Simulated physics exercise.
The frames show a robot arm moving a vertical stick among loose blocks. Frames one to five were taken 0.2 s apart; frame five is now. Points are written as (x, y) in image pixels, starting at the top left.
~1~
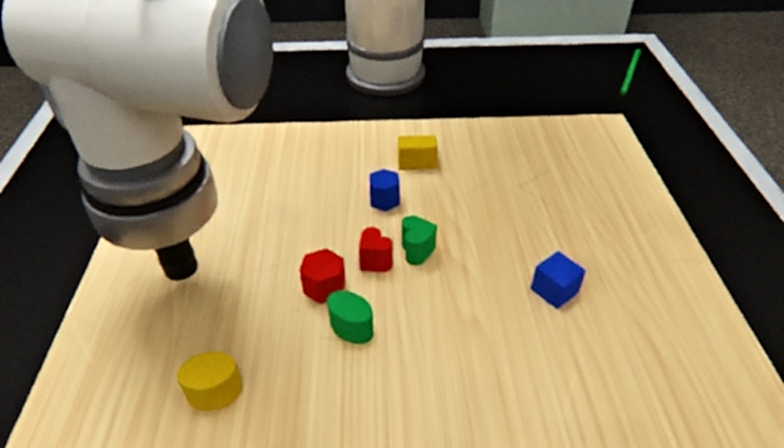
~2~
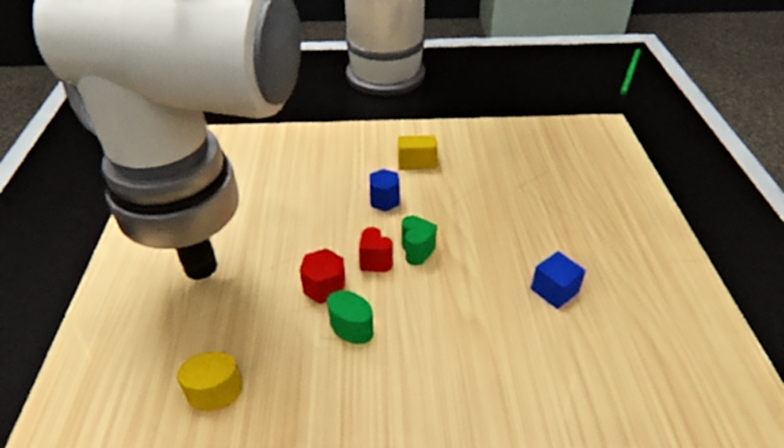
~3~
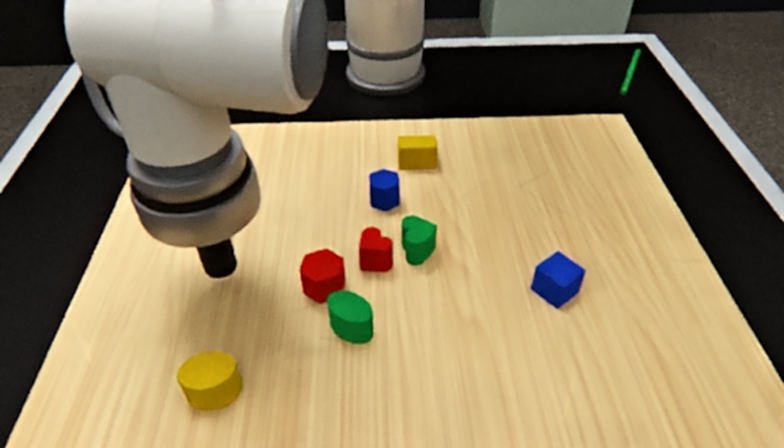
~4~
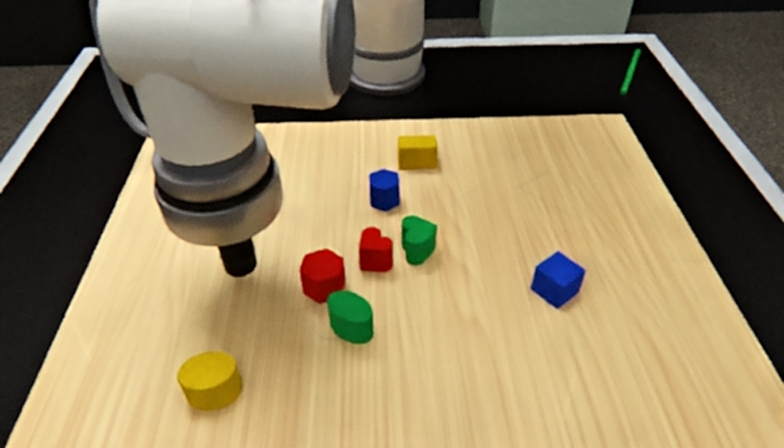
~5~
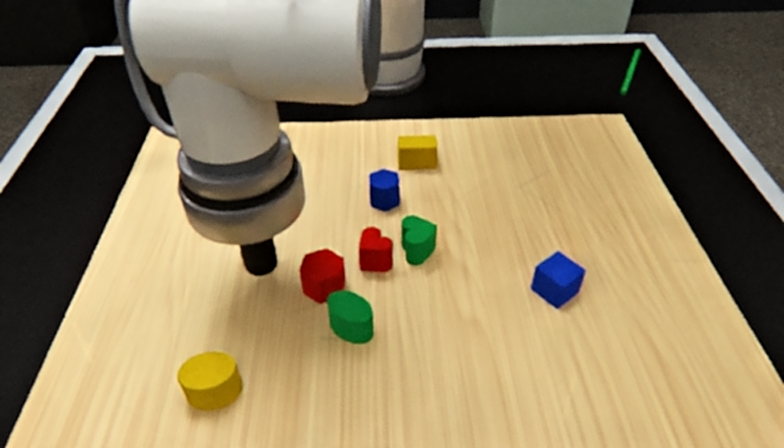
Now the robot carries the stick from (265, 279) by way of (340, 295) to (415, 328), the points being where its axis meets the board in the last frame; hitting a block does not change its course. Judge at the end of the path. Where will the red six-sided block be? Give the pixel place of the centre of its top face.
The middle of its upper face will lie at (452, 293).
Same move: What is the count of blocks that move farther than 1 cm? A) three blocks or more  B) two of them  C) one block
C: One block.
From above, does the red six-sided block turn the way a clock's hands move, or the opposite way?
My prediction: CCW.
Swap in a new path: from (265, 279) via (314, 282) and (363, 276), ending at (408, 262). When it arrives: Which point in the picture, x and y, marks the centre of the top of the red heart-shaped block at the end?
Close to (399, 219).
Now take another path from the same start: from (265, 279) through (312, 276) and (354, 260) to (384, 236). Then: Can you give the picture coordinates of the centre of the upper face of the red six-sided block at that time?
I think it will end close to (356, 268).
On the path given first. One third of the way, stick (316, 272); red six-sided block (350, 271).
Two thirds of the way, stick (363, 292); red six-sided block (402, 286), turned 15° anticlockwise; green oval block (351, 310).
At the end, stick (415, 314); red six-sided block (452, 293), turned 40° anticlockwise; green oval block (351, 310); red heart-shaped block not moved.
